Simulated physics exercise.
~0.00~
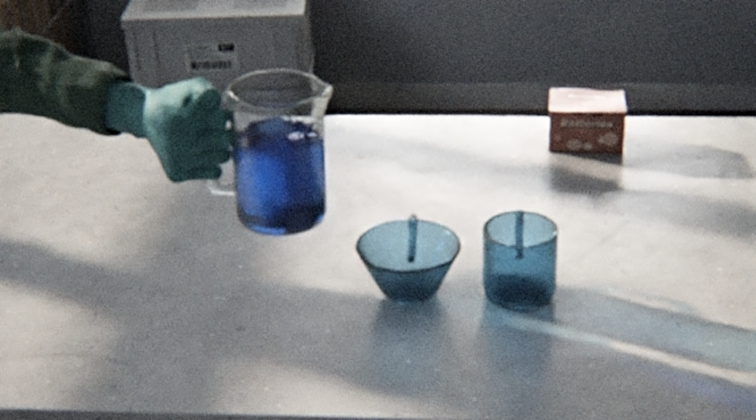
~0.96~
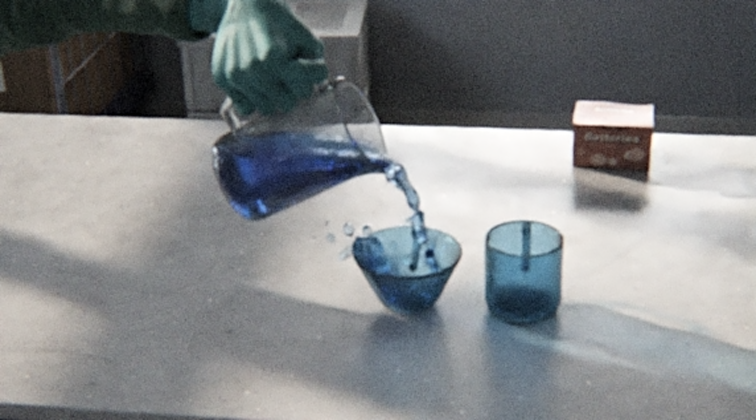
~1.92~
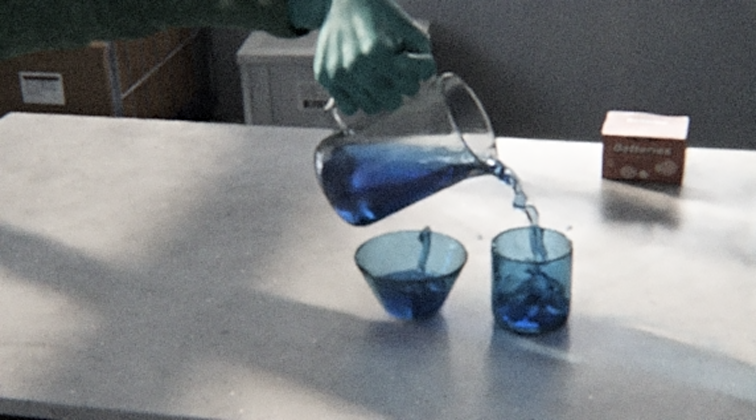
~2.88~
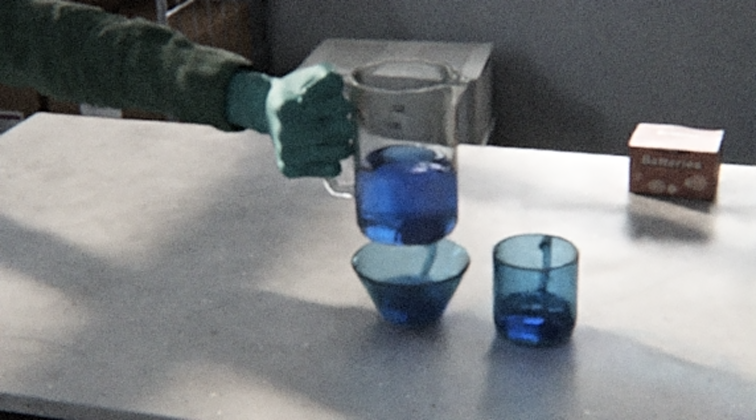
At the start, a green-gloved hand holds a clear jug of blue water upright to the left of a flared blue teacup and a straight-sided mug on a pale work surface, with a small red box behind. The hand tips the jug to the right, and water streams into the teacup while droplets scatter at its left side. Still tilted, the jug moves right and pours into the mug, where the water churns. The camera drifts slightly sideways. Finally, the jug is upright again behind the teacup, still holding blue water, with some water in both vessels.
